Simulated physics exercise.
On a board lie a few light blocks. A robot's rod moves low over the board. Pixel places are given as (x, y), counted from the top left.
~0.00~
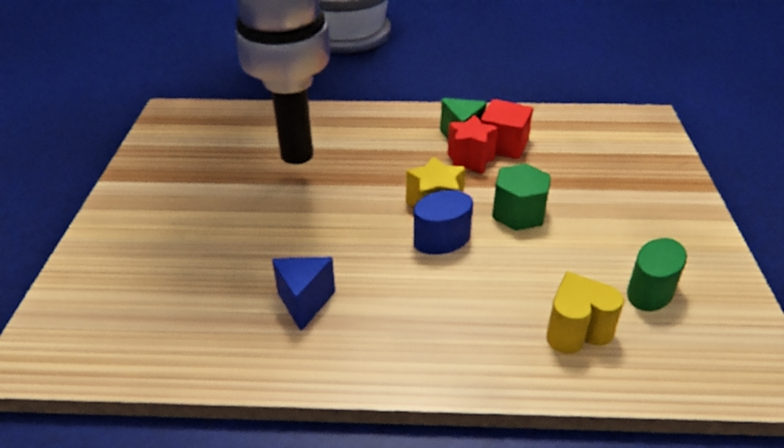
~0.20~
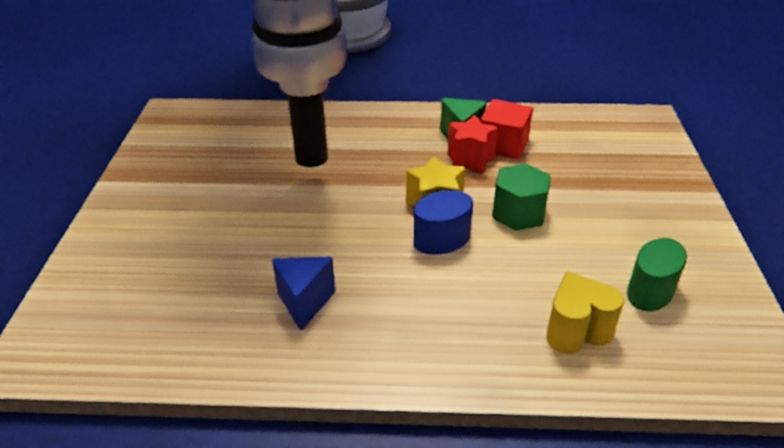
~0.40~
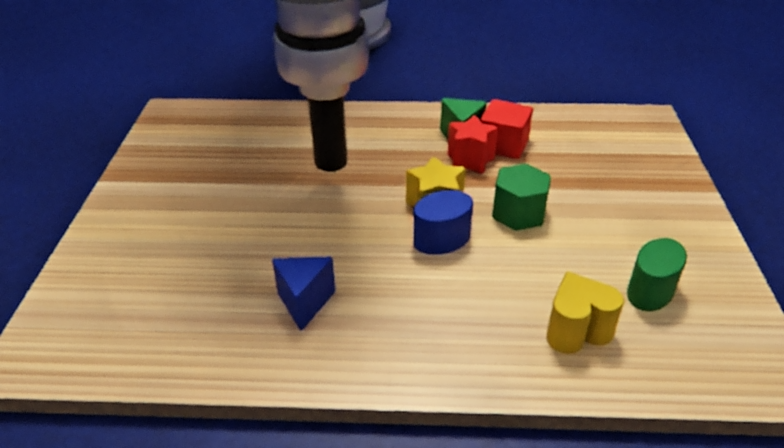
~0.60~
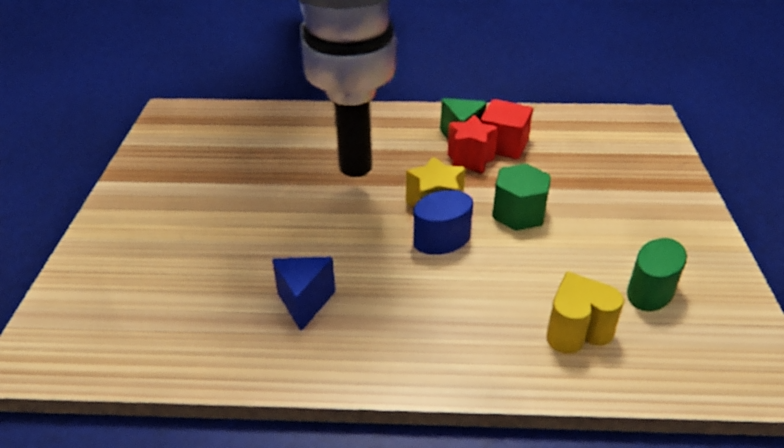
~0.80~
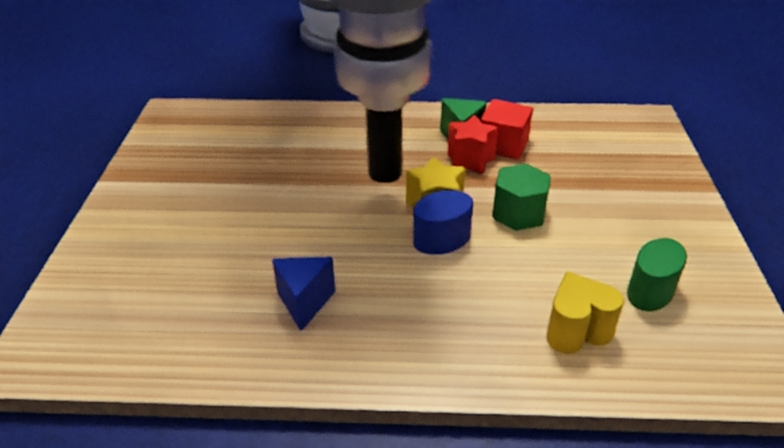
At first, a robot's dark rod hangs low over the upper left part of a wooden board scattered with red, green, blue and yellow blocks. The rod then slides steadily right and slightly toward the viewer, ending just left of the yellow star, while every block stays still.
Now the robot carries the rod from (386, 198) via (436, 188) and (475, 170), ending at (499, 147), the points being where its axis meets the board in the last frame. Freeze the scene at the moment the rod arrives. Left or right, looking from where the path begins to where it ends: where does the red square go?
Answer: Leftward.
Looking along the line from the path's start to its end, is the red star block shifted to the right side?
No, that is not how it ends up.
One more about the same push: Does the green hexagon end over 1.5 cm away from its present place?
No, it doesn't check out.
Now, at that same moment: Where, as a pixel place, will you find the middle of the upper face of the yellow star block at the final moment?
Pixel (478, 175).
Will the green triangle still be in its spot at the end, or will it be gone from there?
It is no longer where it was.
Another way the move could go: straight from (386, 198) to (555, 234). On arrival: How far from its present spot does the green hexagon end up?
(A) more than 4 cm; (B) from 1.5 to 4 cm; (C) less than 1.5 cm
My pick is A.
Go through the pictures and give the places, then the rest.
The first frame shows lower end of the rod at (297, 156), tops of blocks, yellow star block at (437, 174), green triangle at (463, 106), red star block at (473, 128), red square at (507, 112), green hexagon at (524, 179).
The second frame shows rod at (312, 159), blocks as before.
The third frame shows rod at (331, 163), blocks as before.
The fourth frame shows rod at (356, 168), blocks as before.
The fifth frame shows rod at (385, 174), yellow star block at (437, 174), green triangle at (463, 106), red star block at (473, 128), red square at (507, 112), green hexagon at (524, 179).
The first path, step by step. One third of the way, rod at (439, 164); yellow star block at (473, 177), turned 45° clockwise; green hexagon at (530, 181).
Two thirds of the way, rod at (477, 147); yellow star block at (478, 175), turned 60° clockwise; green triangle at (463, 100); red star block at (475, 120); red square at (512, 107), turned 15° clockwise; green hexagon at (532, 182), turned 15° anticlockwise.
At the end, rod at (501, 124); yellow star block at (478, 175), turned 60° clockwise; green triangle at (454, 88), turned 15° anticlockwise; red star block at (482, 101), turned 40° anticlockwise; red square at (522, 96), turned 55° clockwise; green hexagon at (532, 182), turned 15° anticlockwise.
